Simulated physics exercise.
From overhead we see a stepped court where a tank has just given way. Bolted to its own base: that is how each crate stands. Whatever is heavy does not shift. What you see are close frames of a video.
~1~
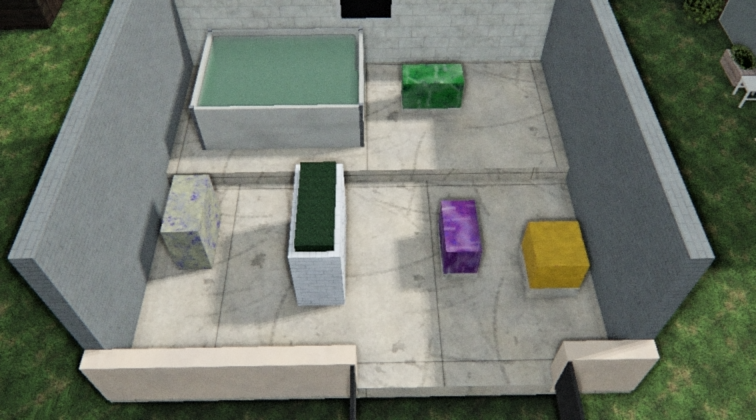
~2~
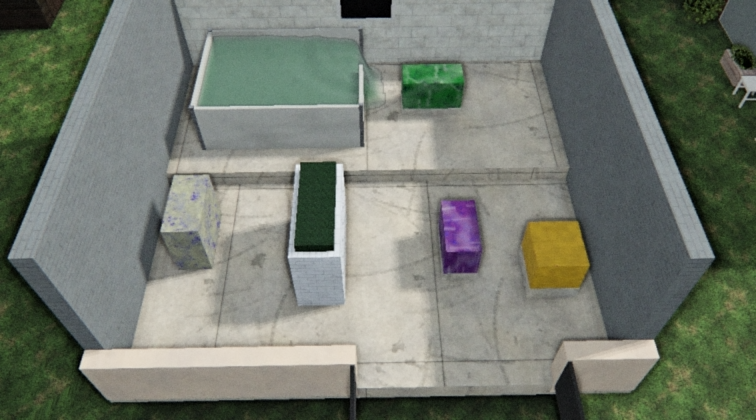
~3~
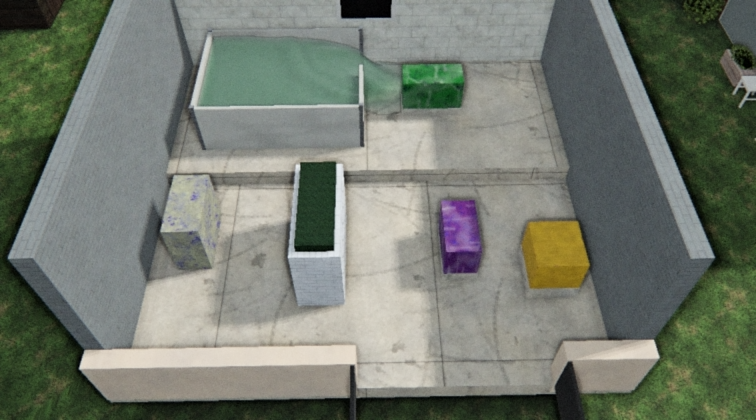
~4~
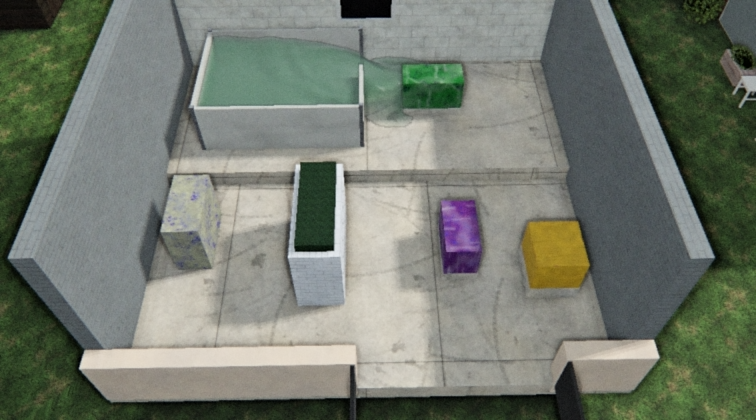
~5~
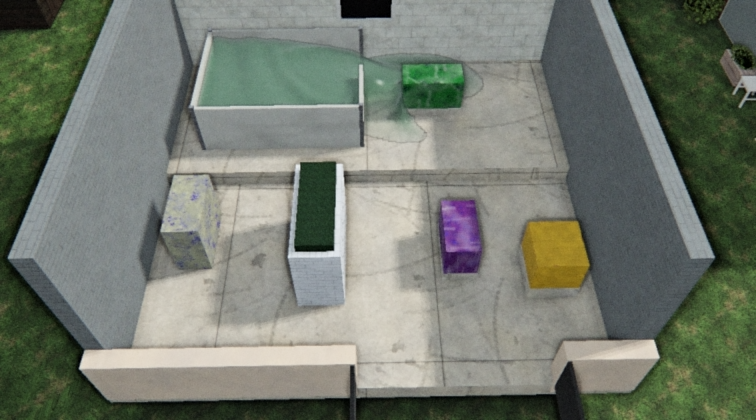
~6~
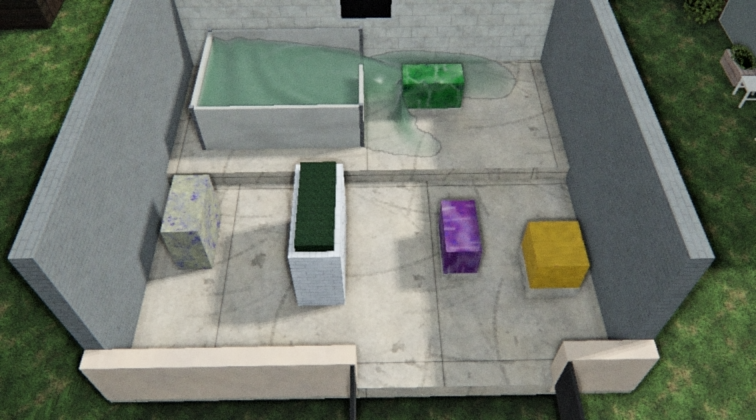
Greenish water pouring from the right side of a raised tank, reaching a green crate and spreading around it across the upper court.
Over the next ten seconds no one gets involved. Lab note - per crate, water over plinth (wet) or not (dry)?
At the end, the green crate will be caught by the water, the purple crate will be caught by the water, the yellow crate will be caught by the water.
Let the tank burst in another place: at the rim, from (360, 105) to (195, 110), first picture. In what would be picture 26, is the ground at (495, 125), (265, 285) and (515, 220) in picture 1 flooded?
Taken in turn, that's not reached, reached, and finally reached.
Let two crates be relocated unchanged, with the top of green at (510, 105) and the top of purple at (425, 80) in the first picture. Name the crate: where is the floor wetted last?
Last: The crate marked yellow.
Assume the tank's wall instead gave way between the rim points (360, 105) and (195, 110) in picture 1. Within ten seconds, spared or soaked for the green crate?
Looking at it, green crate is never reached.
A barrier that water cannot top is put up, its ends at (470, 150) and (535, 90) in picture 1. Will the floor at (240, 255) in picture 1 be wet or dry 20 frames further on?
At that place: Free of water.
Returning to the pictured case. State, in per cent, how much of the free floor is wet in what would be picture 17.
I make it 40 per cent.
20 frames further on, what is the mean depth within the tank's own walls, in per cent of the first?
My reading is roughly 48 in a hundred.
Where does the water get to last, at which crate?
My guess: The yellow crate.
A moment on, water covers 25 % of the floor; the green crate water round its plinth, the purple crate water round its plinth, the yellow crate not reached.
Next, water covers 40 % of the floor; the green crate water round its plinth, the purple crate water round its plinth, the yellow crate water round its plinth.
Then, water covers 65 % of the floor; the green crate water round its plinth, the purple crate water round its plinth, the yellow crate water round its plinth.
Later, water covers 75 % of the floor; the green crate water round its plinth, the purple crate water round its plinth, the yellow crate water round its plinth.
In the end, water covers 90 % of the floor; the green crate was topped, the purple crate was topped, the yellow crate was topped.
